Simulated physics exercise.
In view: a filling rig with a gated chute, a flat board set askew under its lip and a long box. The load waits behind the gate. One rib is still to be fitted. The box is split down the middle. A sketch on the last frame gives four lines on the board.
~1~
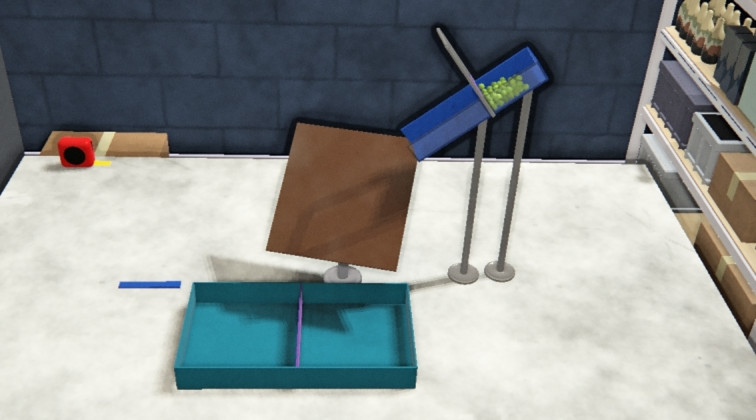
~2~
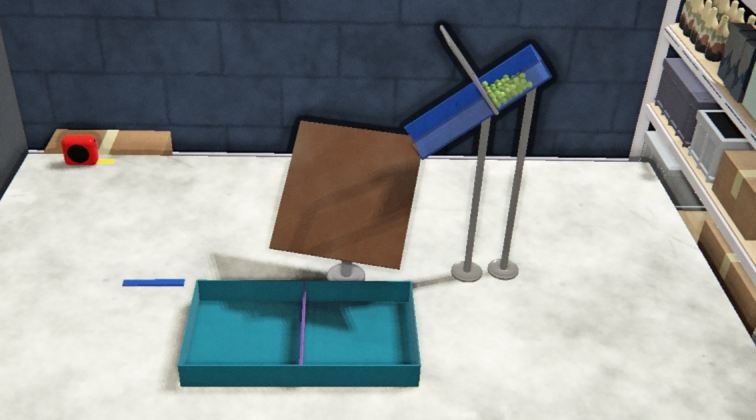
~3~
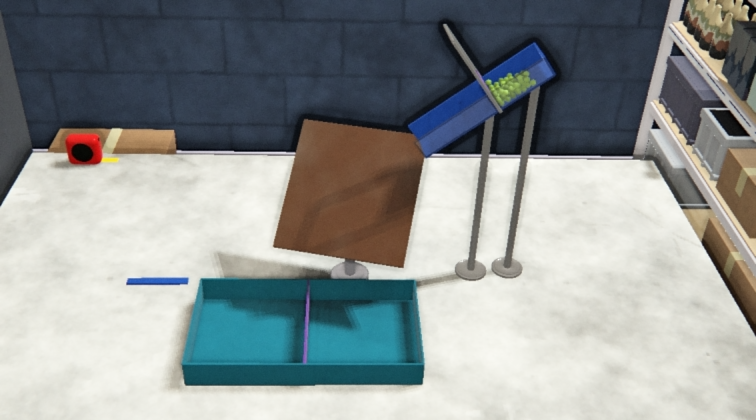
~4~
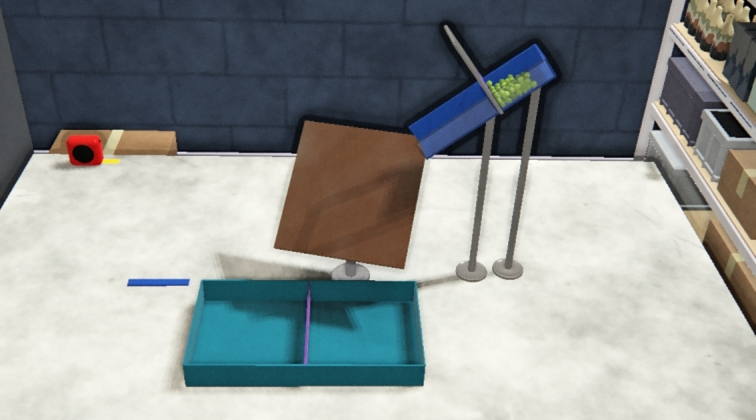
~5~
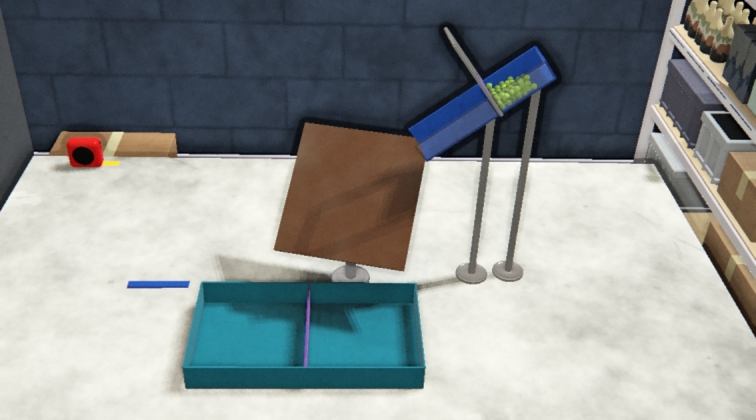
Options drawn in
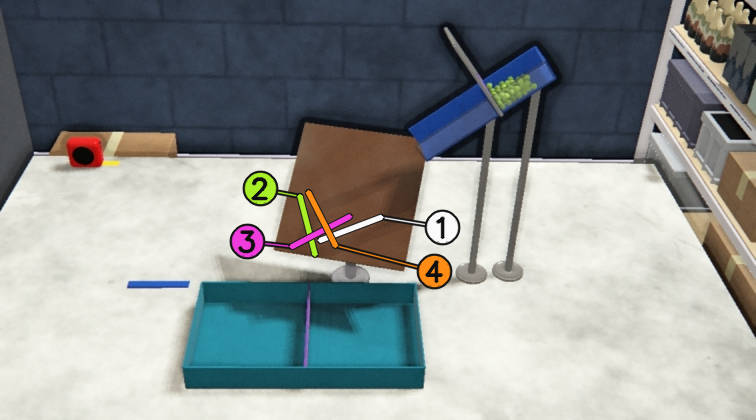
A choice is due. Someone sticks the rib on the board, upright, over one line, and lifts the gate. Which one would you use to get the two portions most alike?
3 is best.
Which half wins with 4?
More lands on the right.
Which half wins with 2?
The right half.
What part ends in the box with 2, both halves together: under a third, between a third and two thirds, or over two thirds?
Over two thirds.
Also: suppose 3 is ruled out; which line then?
It is 2.
On the marked copy, line 1 from (381, 217) to (320, 240); line 2 from (300, 196) to (315, 254); line 3 from (349, 216) to (292, 246); line 4 from (308, 192) to (335, 245).
For line 1, of what is caught, all in the left half, none in the right.
For line 2, of what is caught, about a quarter in the left half, most in the right.
For line 3, of what is caught, about two thirds in the left half, about a third in the right.
For line 4, of what is caught, a small part in the left half, nearly all in the right.
